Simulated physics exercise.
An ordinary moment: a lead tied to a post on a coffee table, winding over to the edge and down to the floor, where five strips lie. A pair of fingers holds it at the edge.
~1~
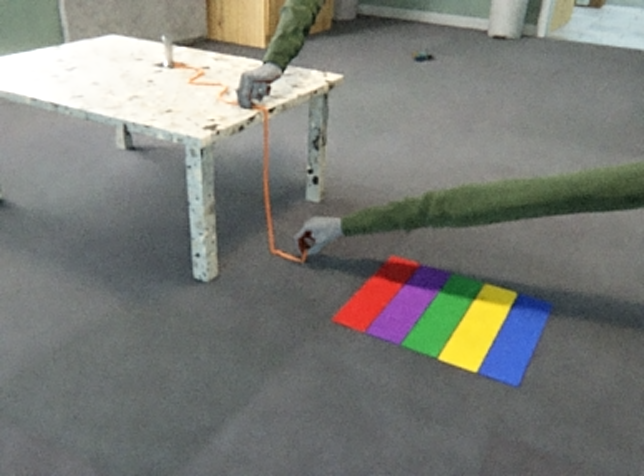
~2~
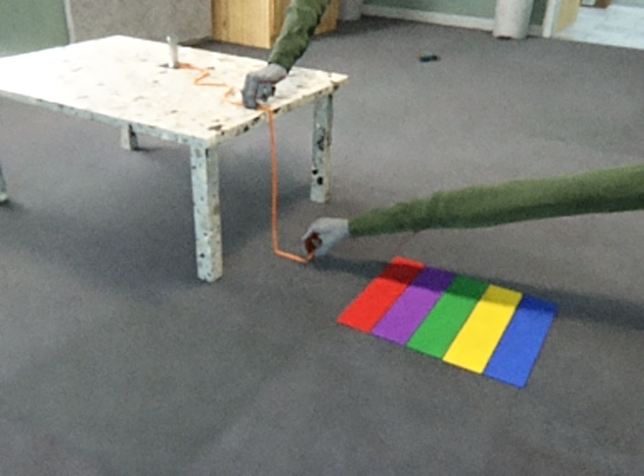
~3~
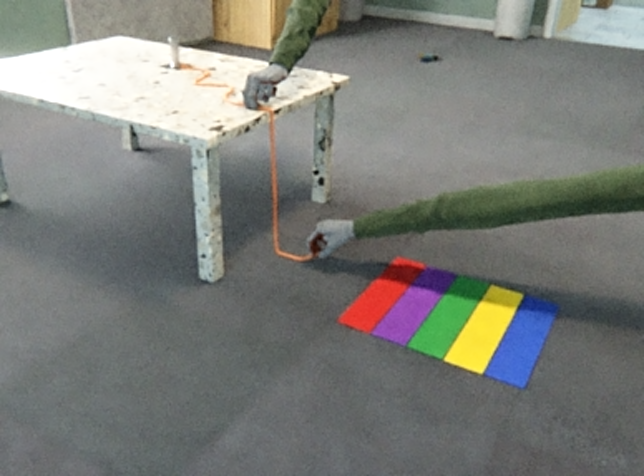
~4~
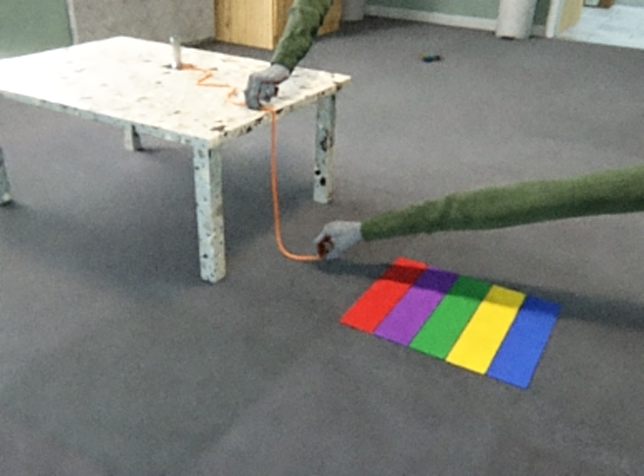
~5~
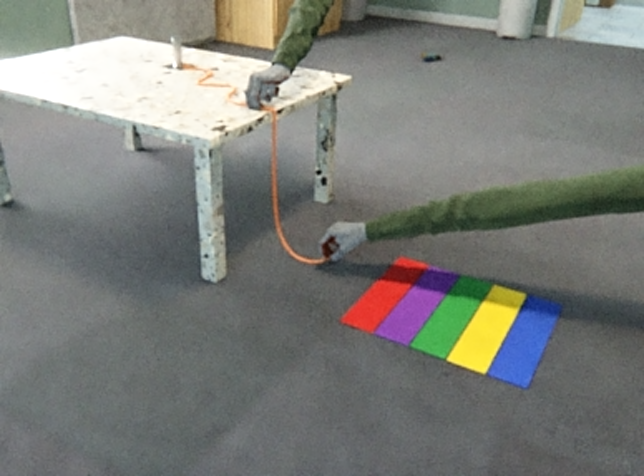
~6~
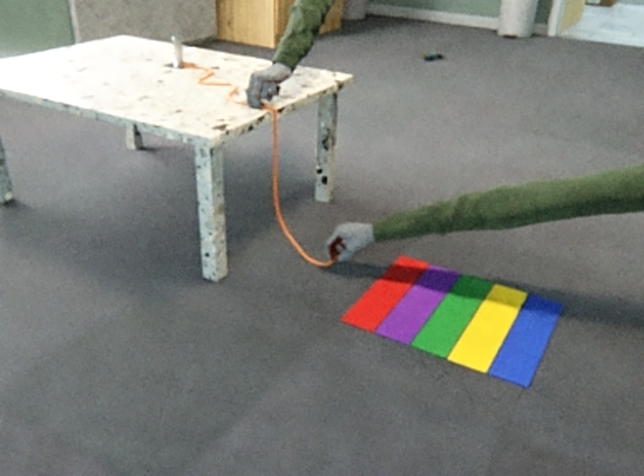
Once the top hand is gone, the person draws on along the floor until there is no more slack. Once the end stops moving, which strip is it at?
It is at the green strip.
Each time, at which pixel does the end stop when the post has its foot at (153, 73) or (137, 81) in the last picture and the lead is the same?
In that order, about (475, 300) and (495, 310).
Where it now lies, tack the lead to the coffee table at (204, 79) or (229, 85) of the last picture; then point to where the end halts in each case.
In that order: (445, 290) and (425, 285).
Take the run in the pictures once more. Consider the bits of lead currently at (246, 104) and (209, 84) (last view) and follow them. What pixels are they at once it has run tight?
I'd say about (300, 117) for one and about (235, 86) for the other.
Soon after, end near (401, 278); over red.
After that, end near (441, 291); over purple.
At the stop, end near (465, 298); over green. It halts on the green strip.
